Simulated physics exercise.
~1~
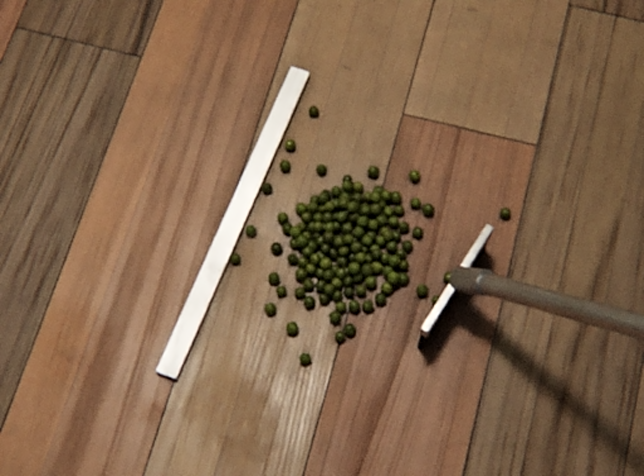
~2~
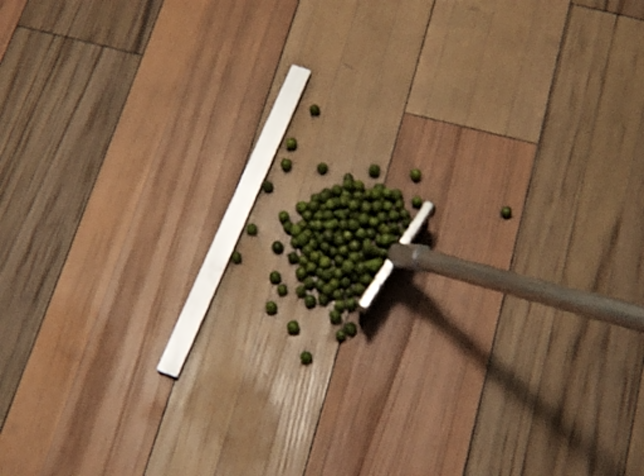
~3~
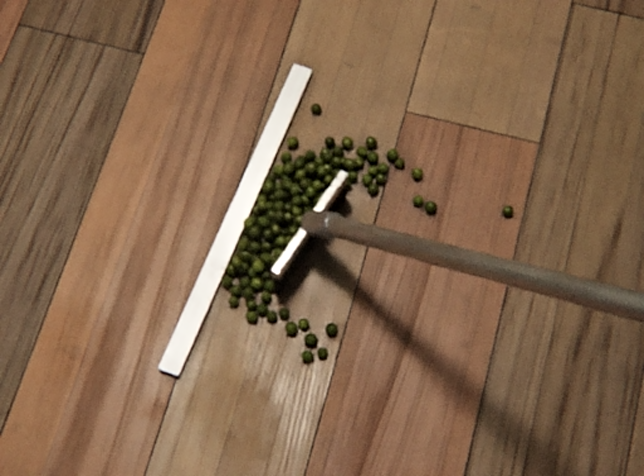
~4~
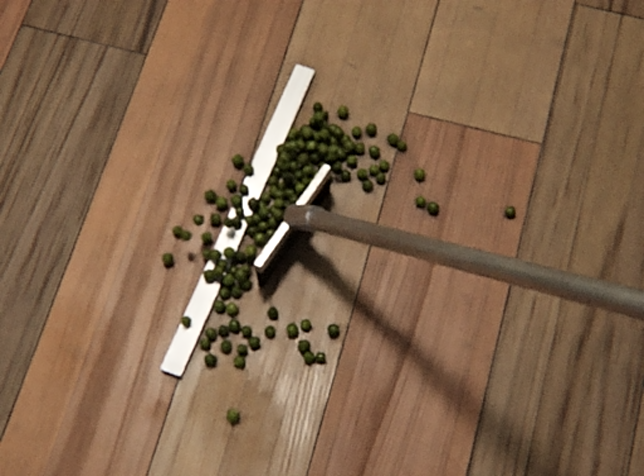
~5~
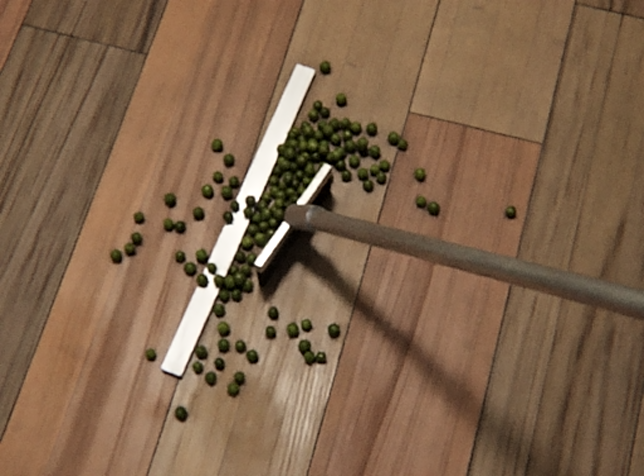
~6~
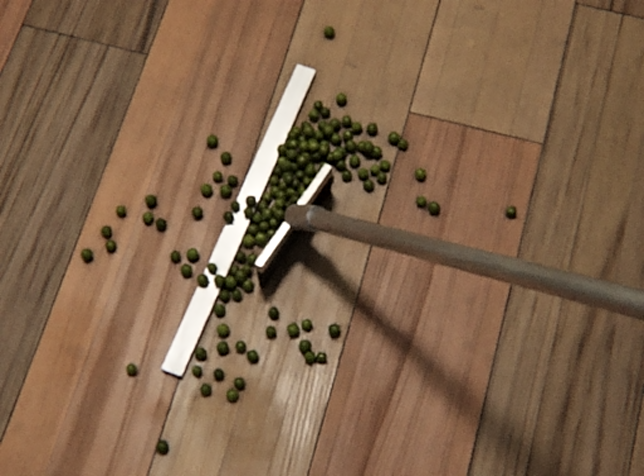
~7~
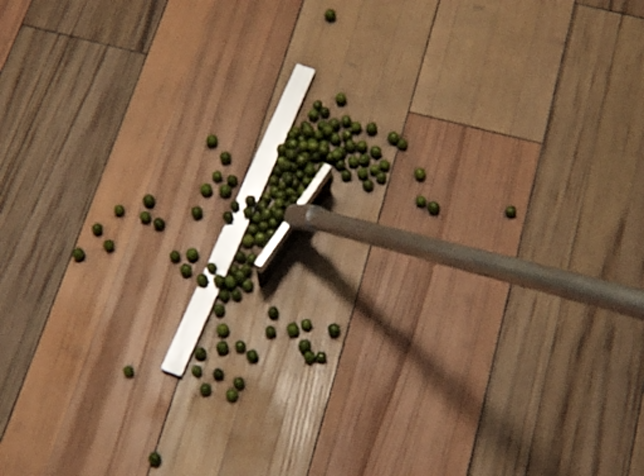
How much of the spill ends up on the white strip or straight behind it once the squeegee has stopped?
A medium share ends up there. A fair number of olives lie on the strip or straight behind it, while most of the spill remains elsewhere, largely packed on the squeegee's side.
